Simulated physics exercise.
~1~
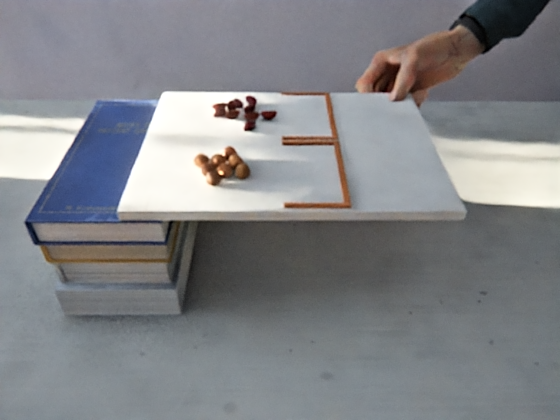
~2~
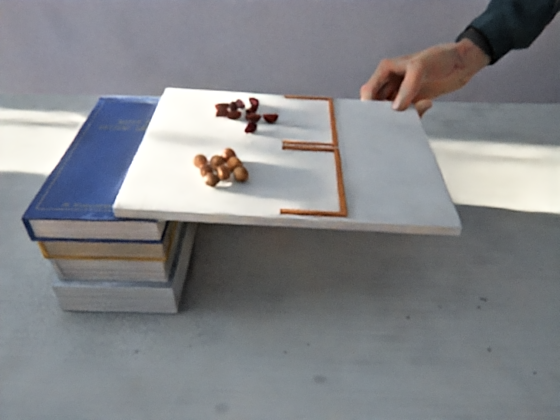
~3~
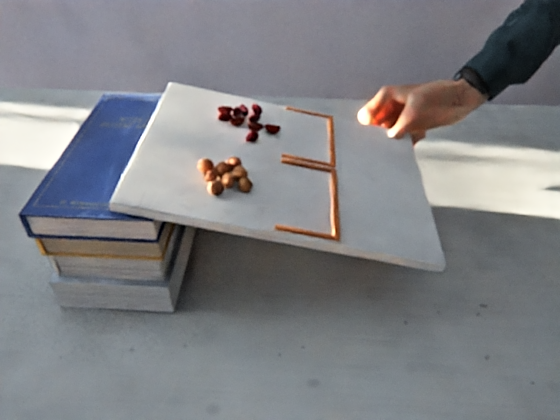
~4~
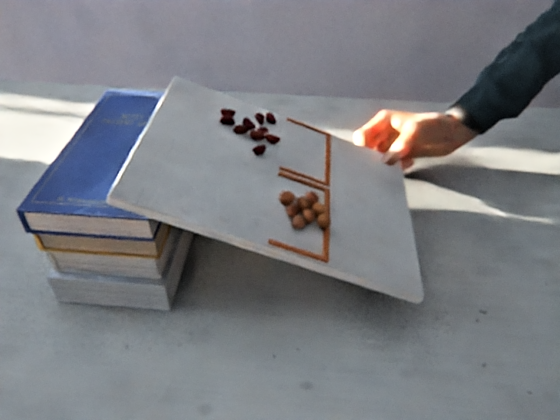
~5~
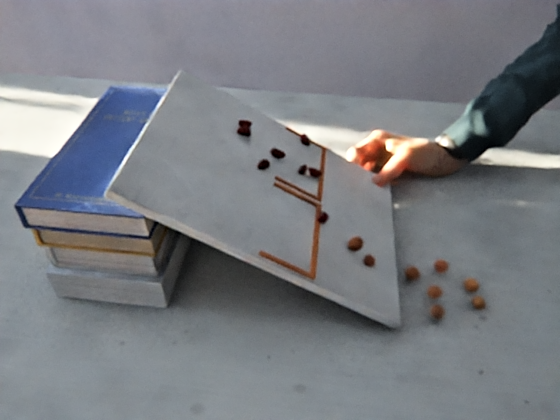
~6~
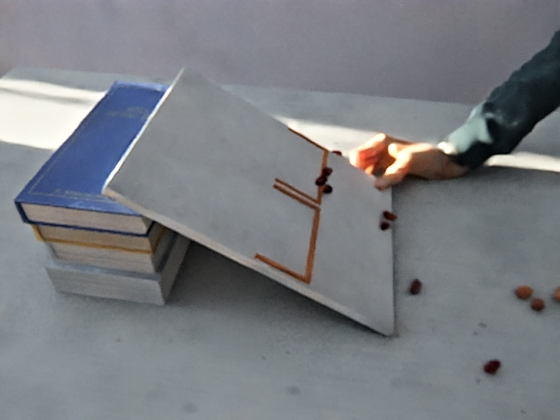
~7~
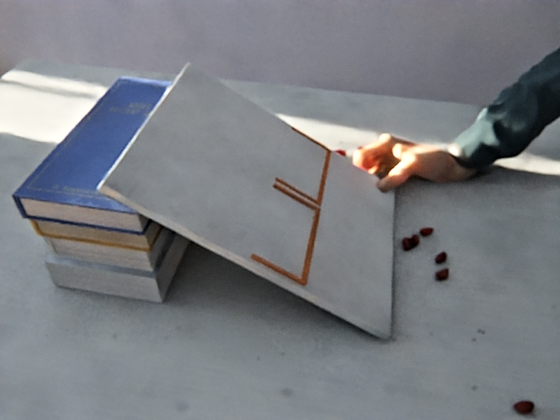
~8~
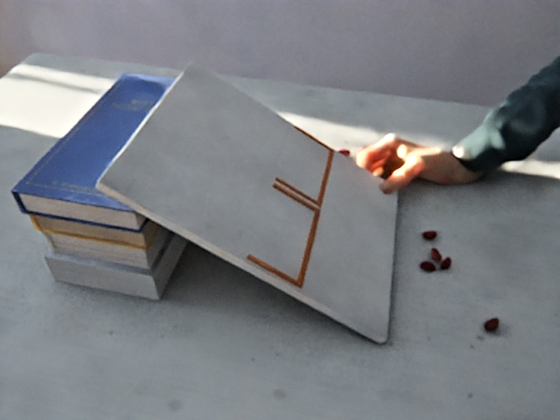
On a grey table, a hand lowers a board, and nuts and red pieces spill off.
